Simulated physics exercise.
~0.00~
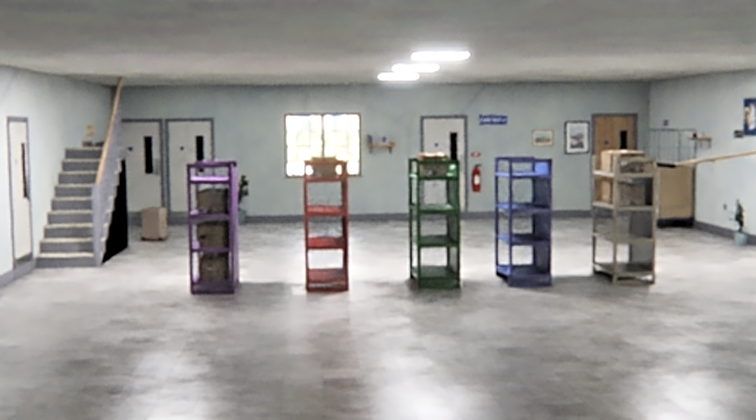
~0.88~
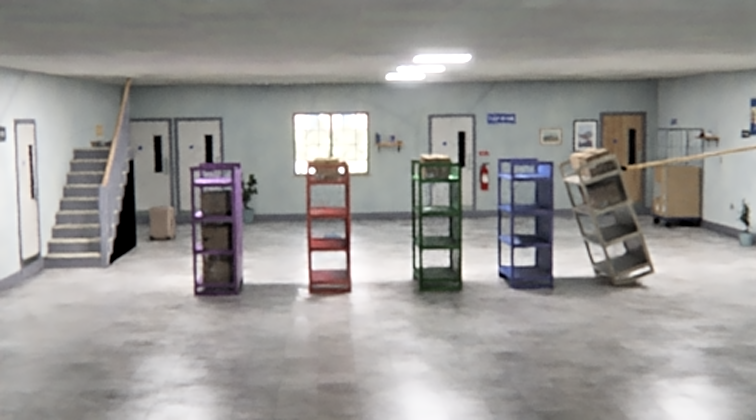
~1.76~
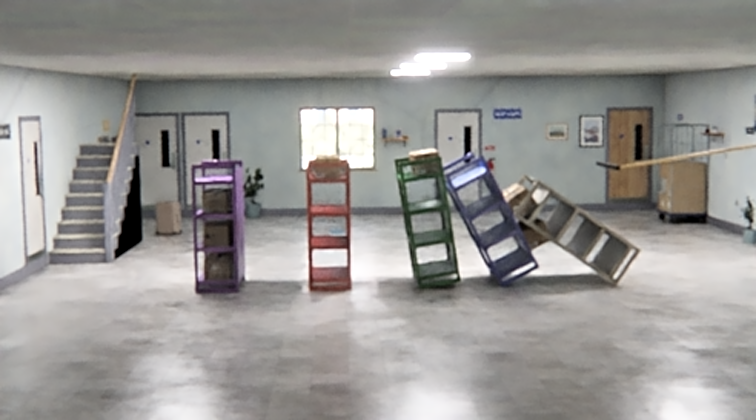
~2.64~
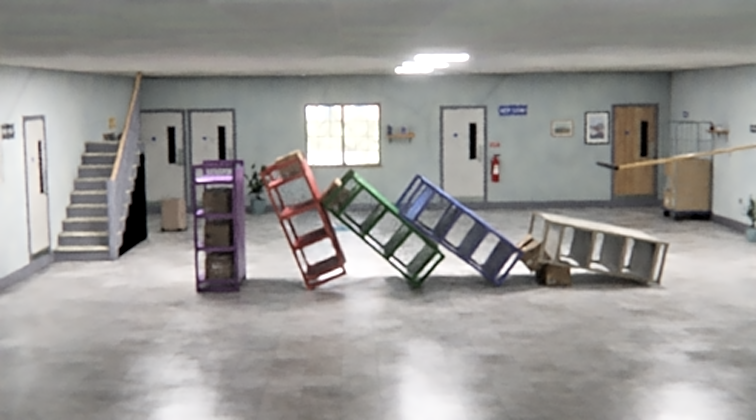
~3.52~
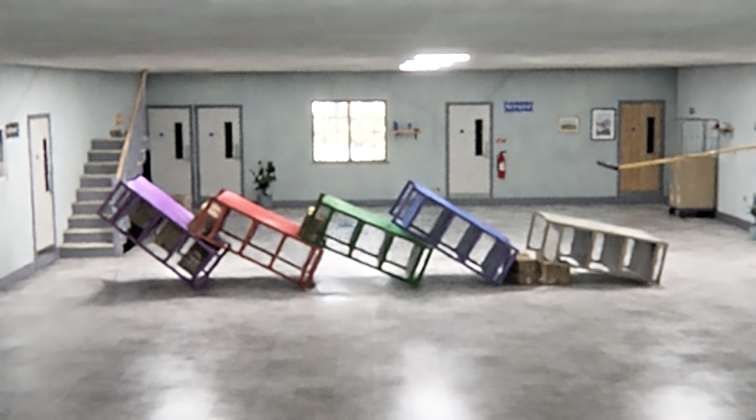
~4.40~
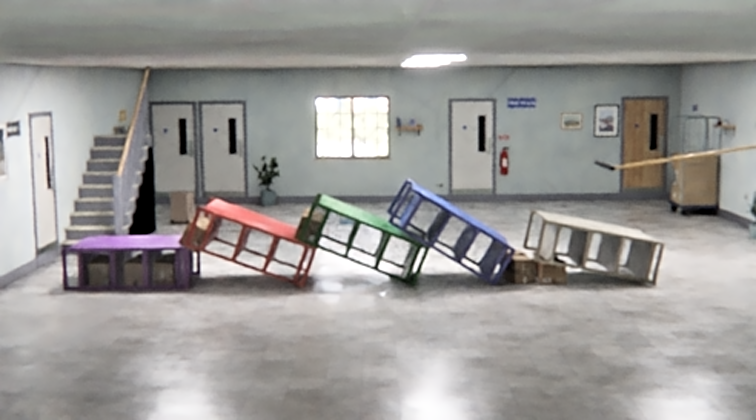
A pole tips the beige rack leftward, and all five racks topple, the purple lying flat.
